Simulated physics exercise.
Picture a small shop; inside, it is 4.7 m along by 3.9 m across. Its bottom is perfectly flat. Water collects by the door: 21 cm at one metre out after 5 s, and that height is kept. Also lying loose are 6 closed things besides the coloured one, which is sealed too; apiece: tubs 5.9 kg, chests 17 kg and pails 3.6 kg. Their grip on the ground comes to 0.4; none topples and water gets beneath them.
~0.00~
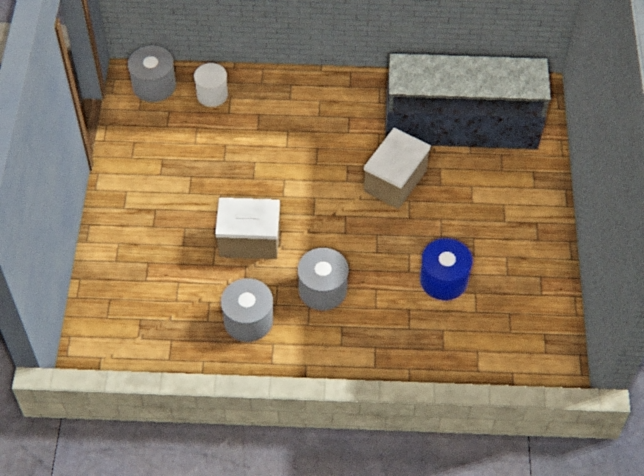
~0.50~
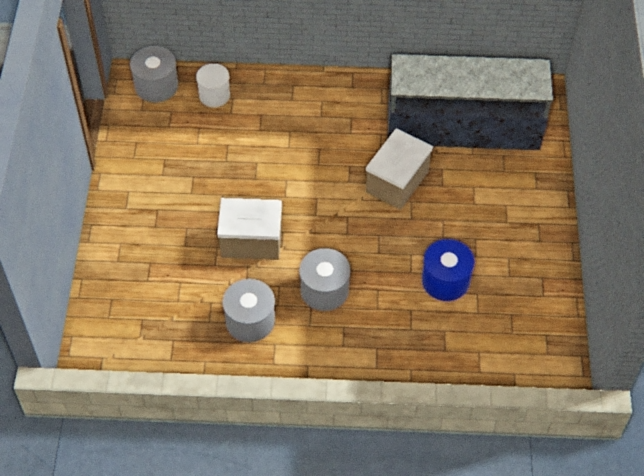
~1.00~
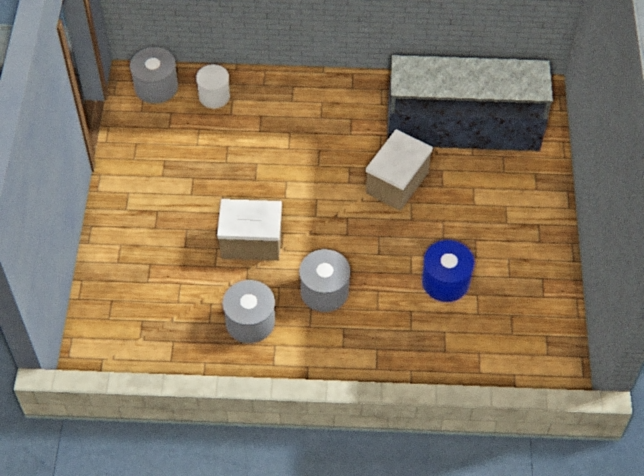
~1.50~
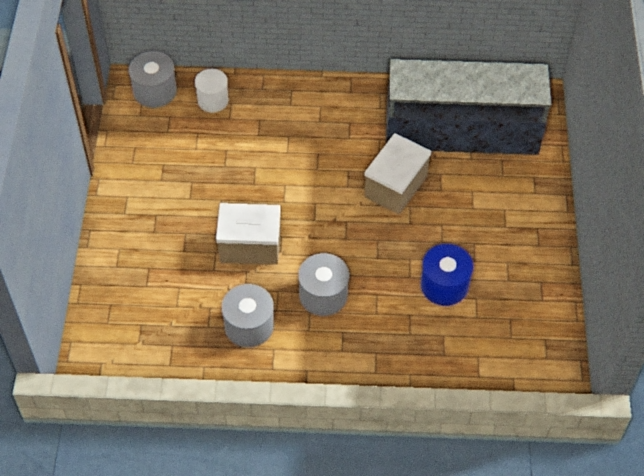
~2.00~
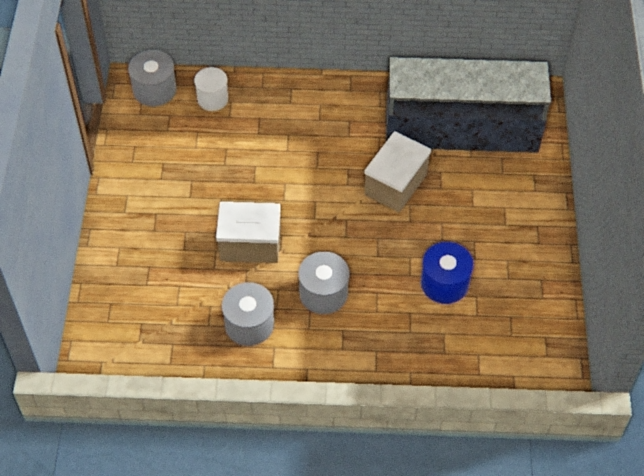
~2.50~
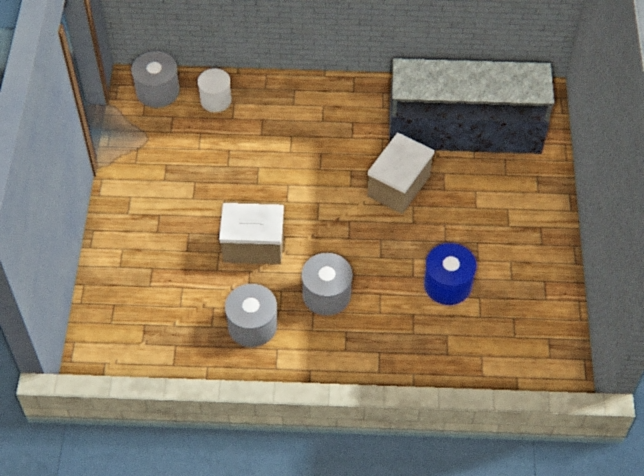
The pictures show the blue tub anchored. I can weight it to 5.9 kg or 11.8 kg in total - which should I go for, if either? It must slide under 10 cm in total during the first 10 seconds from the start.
Make it 11.8 kg.
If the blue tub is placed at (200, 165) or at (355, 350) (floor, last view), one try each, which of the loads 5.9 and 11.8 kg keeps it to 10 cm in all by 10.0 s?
Result, try 1: Both fail; try 2: Both pass.
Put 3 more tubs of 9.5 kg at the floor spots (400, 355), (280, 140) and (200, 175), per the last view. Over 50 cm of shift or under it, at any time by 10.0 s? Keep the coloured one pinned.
Listed in turn, they go beneath the bar, over the bar, over the bar.
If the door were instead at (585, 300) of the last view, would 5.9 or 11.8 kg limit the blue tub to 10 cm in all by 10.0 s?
For that position, nothing offered succeeds.
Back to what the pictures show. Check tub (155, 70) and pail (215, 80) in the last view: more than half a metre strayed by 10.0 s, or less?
Object 1: Surpassed, object 2: Surpassed.
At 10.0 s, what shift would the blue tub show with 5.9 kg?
Around 30 centimetres out of place.
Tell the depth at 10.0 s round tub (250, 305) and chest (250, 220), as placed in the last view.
Depth approx. 2 cm / 4 cm.
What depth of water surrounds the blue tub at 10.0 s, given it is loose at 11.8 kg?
About 3 cm.
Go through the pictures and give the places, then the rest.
The first picture shows the blue tub at (447, 259) rests on the ground; water covers 0.0 m2; 0 of 7 have shifted.
The second picture shows the blue tub at (449, 260) rests on the ground; water covers 0.0 m2; 0 of 7 have shifted.
The third picture shows the blue tub at (449, 261), on the bottom; 0.0 m2 under water; 0 of 7 have shifted.
The fourth picture shows the blue tub at (448, 265) rests on the ground; 0.0 m2 under water; 0 of 7 have shifted.
The fifth picture shows the blue tub at (448, 263), on the bottom; 0.0 m2 under water; 0 of 7 have shifted.
The sixth picture shows the blue tub at (451, 264), on the bottom; water covers 0.2 m2; 0 of 7 have shifted.
After 3.5 s the blue tub would be 0 cm from its start with 5.9 kg and 0 cm from its start with 11.8 kg; 0 cm of water round it then.
After 4.5 s the blue tub would be 0 cm from its start with 5.9 kg and 0 cm from its start with 11.8 kg; 0 cm of water round it then.
After 7.0 s the blue tub would be 0 cm from its start with 5.9 kg and 0 cm from its start with 11.8 kg; 2 cm of water round it then.
After 10.0 s the blue tub would be 34 cm from its start with 5.9 kg and 0 cm from its start with 11.8 kg; 3 cm of water round it then.
